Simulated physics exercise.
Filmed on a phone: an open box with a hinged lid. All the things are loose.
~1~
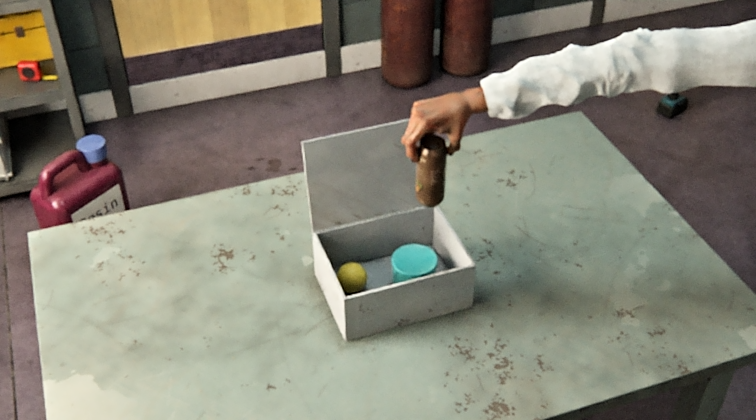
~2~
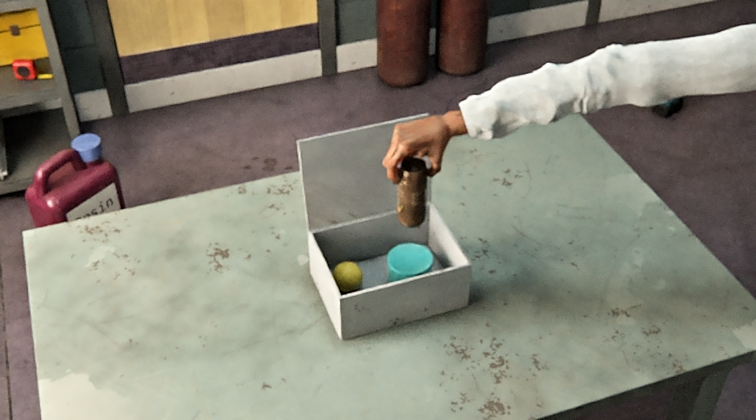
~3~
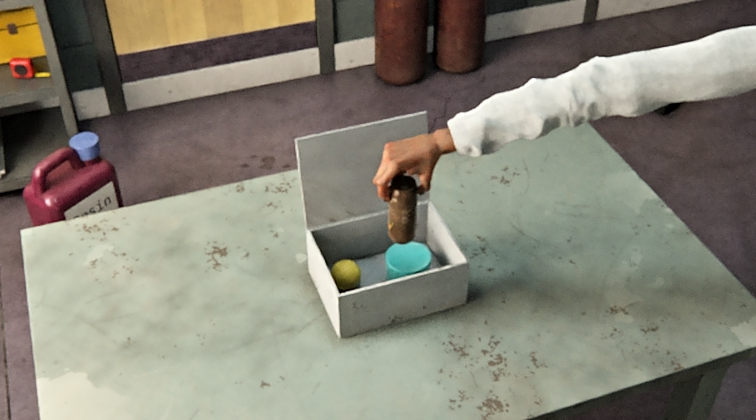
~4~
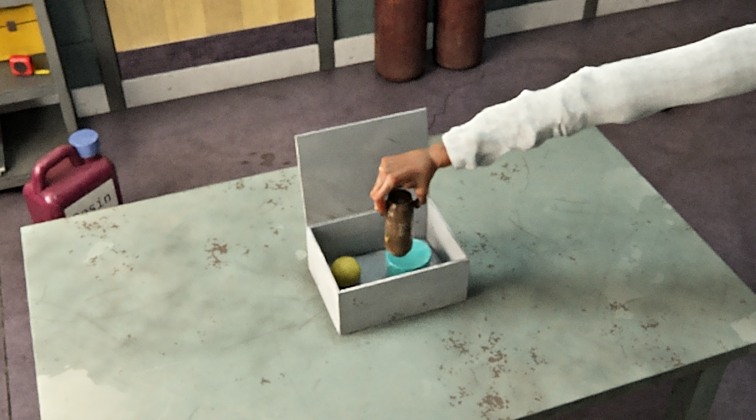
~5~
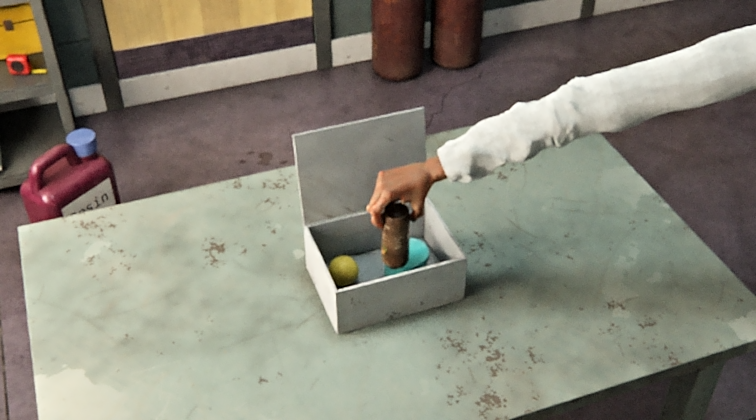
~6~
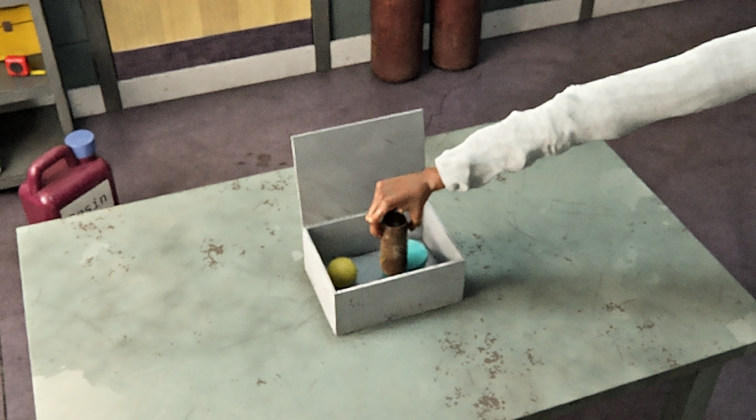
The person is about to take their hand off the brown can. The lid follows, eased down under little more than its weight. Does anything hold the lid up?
The lid closes.
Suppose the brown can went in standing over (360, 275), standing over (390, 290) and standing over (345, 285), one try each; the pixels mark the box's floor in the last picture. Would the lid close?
In the first case it shuts flat; in the second case it sits on the rim; in the third case it shuts flat.
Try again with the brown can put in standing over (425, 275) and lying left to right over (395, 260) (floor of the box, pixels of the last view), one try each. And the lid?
In the first case it stays ajar; in the second case it sits on the rim.
Then, 0.60 s later than the last frame, brown can on its side near (364, 290).
Then, 1.60 s later than the last frame, lid 60° above the rim; brown can on its side near (364, 294).
Then, 1.90 s later than the last frame, lid 15° above the rim; brown can on its side near (364, 294).
When it is over, lid shut; lying over in the box, brown can; the other 2 as before. End places, in pixels of the last picture, brown can near (364, 294).
